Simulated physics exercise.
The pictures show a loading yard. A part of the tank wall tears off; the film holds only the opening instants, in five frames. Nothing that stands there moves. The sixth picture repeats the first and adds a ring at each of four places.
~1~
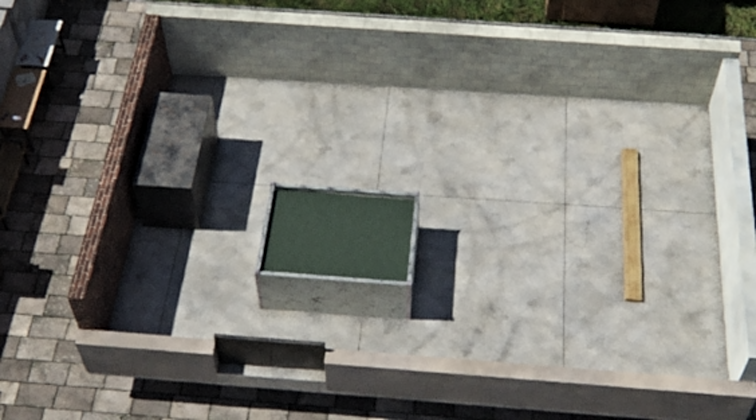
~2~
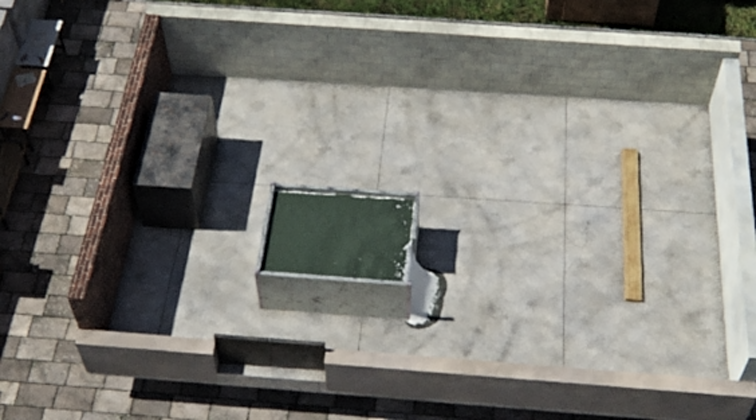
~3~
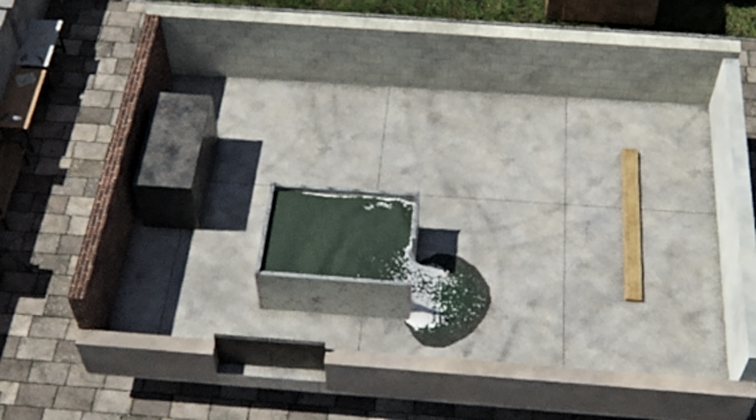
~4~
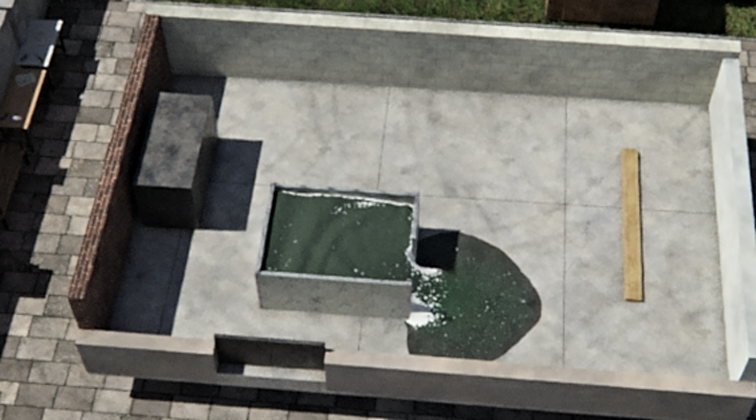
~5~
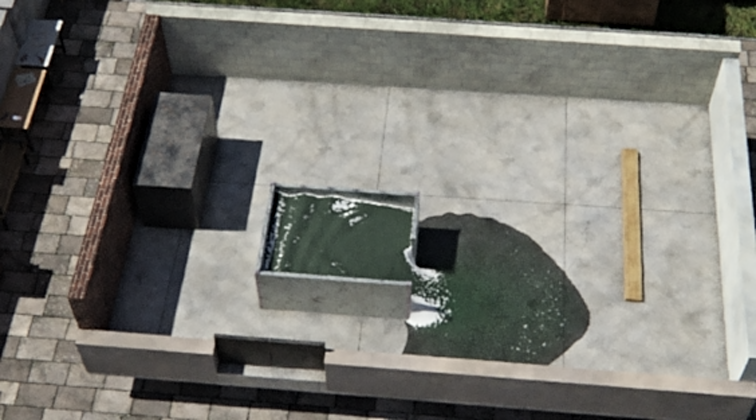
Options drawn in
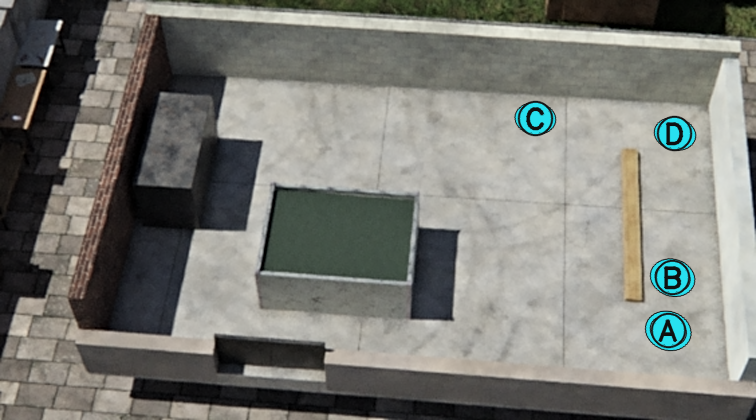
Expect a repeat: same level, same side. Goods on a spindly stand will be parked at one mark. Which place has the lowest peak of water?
C is best.
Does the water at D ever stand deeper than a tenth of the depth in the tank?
Yes, clearly.
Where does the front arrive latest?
C it is.
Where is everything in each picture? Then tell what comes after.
Tank full, its middle at (339, 236); shut gate at (271, 349).
Water covers 1 % of the ground and shows as far out as (424, 324).
Water covers 3 % of the ground and shows as far out as (486, 297).
Water covers 8 % of the ground and shows as far out as (534, 317).
Water covers 13 % of the ground and shows as far out as (582, 324).
On the marked copy, A at (668, 330); B at (672, 277); C at (535, 118); D at (674, 133).
For spot A, the water peaks at about 34 % of the depth that stood in the tank.
For spot B, the water peaks at about 28 % of the depth that stood in the tank.
For spot C, the water peaks at about 15 % of the depth that stood in the tank.
For spot D, the water peaks at about 31 % of the depth that stood in the tank.
